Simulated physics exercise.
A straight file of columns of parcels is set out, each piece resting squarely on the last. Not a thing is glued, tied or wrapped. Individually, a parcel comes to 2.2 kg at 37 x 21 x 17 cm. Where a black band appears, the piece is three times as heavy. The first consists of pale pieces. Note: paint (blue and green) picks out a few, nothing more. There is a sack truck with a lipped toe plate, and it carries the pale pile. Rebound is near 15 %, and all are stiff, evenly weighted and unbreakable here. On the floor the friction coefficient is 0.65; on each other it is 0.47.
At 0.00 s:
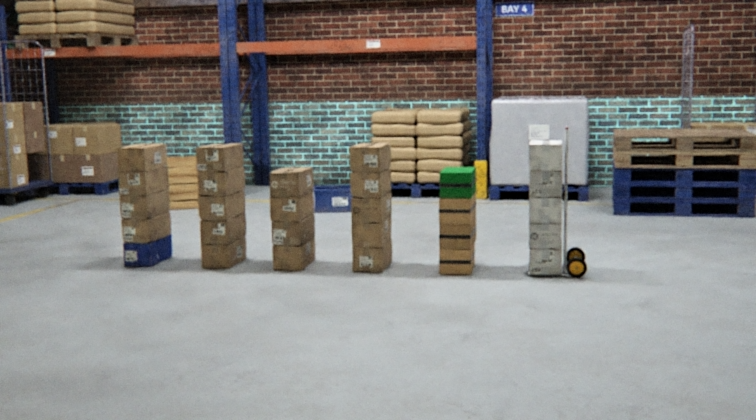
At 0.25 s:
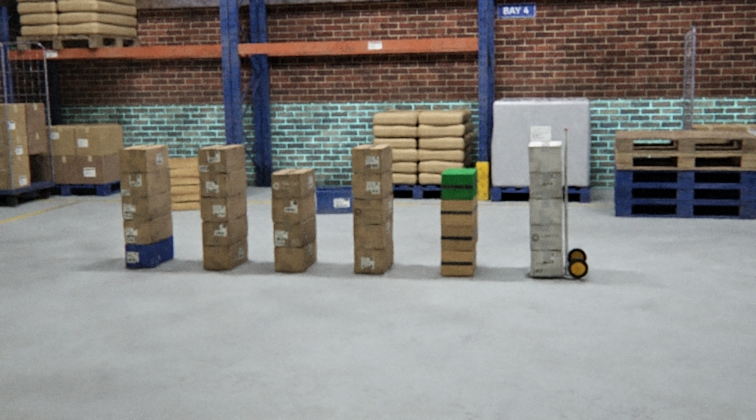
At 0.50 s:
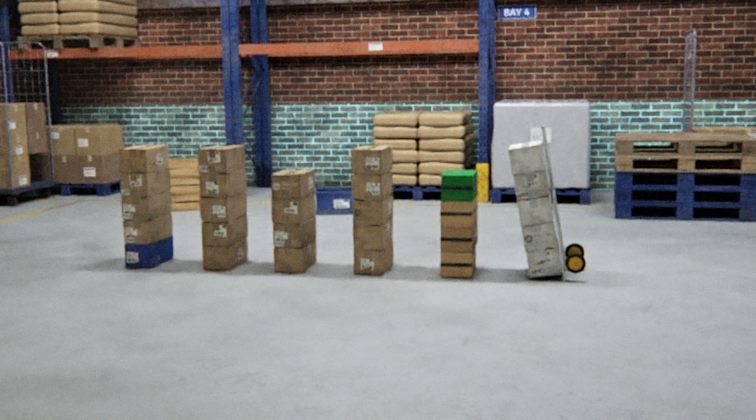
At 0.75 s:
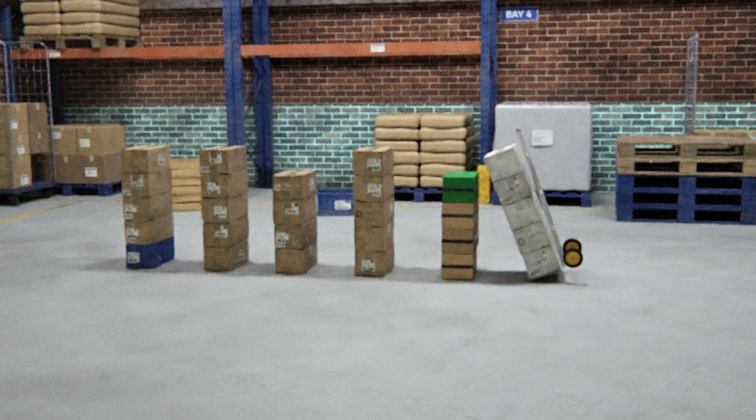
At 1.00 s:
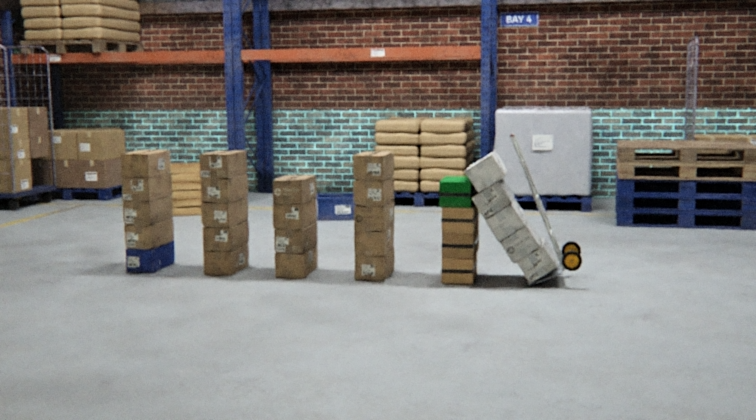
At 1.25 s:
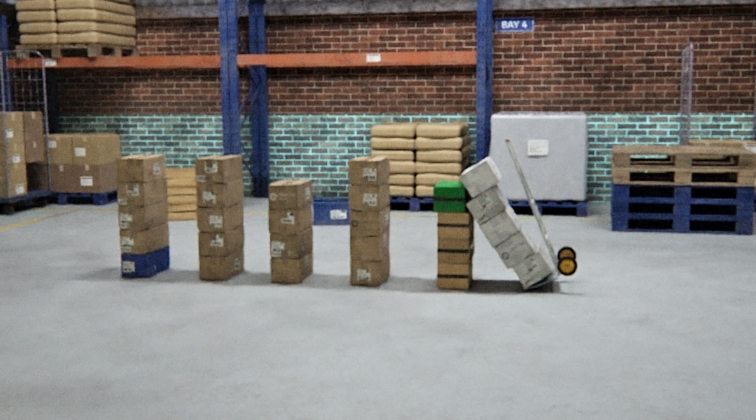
The clip opens on a row of box stacks in a warehouse, with a pale stack upright on a hand truck at the right end. The truck tilts left, and the pale boxes lean with it until their top meets the neighbouring stack, nudging its green box slightly left while the other stacks stand still.
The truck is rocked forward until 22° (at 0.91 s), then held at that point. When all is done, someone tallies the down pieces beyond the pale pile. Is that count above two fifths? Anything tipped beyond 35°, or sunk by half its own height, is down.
No, it is below two fifths.
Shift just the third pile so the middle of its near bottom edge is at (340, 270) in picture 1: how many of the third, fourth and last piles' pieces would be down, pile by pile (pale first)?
Per pile - third: 0, fourth: 0, last: 0.
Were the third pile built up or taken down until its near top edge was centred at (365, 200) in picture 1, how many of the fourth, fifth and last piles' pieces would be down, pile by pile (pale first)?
Down by pile: Fourth 0, fifth 0, last 0.
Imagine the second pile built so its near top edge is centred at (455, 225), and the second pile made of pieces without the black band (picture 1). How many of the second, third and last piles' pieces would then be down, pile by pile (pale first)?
You'd get second 1, third 0 and last 0.
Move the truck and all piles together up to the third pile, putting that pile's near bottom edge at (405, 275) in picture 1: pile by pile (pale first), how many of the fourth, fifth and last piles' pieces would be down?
Down per pile: Fourth 0, fifth 0, last 0.
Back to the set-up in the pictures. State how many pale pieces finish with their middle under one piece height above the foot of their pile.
I count 1 in total.
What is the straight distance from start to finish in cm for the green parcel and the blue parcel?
Displacement in cm - green: 0; blue: 0.
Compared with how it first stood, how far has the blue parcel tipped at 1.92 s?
I'd estimate close to 0°.
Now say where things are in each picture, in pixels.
In the first frame (pixels give the middle of a visible side), truck frame (567, 159) 0° forward; green parcel (455, 186); blue parcel (137, 255); none of the others has stirred.
In the second frame, truck frame (566, 160) 1° forward; green parcel (457, 187).
In the third frame, truck frame (547, 157) 10° forward, top of the pale pile leaning 10°; green parcel (457, 189); none of the others has stirred.
In the fourth frame, truck frame (527, 158) 19° forward, top of the pale pile leaning 21°; green parcel (458, 190); none of the others has stirred.
In the fifth frame, truck frame (522, 163) 22° forward, top of the pale pile leaning 33°; green parcel (455, 195) 23 mm from its place; one has shifted.
In the sixth frame, truck frame (517, 168) 22° forward, top of the pale pile leaning 32°; green parcel (449, 200) 33 mm from its place; blue parcel (134, 266); one has shifted.
After 1.32 s, 0 of the pale pile down; none of the 23 other parcels down, 1 disturbed; green parcel 33 mm from its place.
After 1.74 s, 0 of the pale pile down; none of the 23 other parcels down, 1 disturbed; green parcel 34 mm from its place.
In the end (2.0 s), 0 of the pale pile down; none of the 23 other parcels down, 1 disturbed; green parcel 34 mm from its place; blue parcel unmoved. That is 0 per cent. From the last view, middles, green parcel near (452, 196), blue parcel near (146, 261).
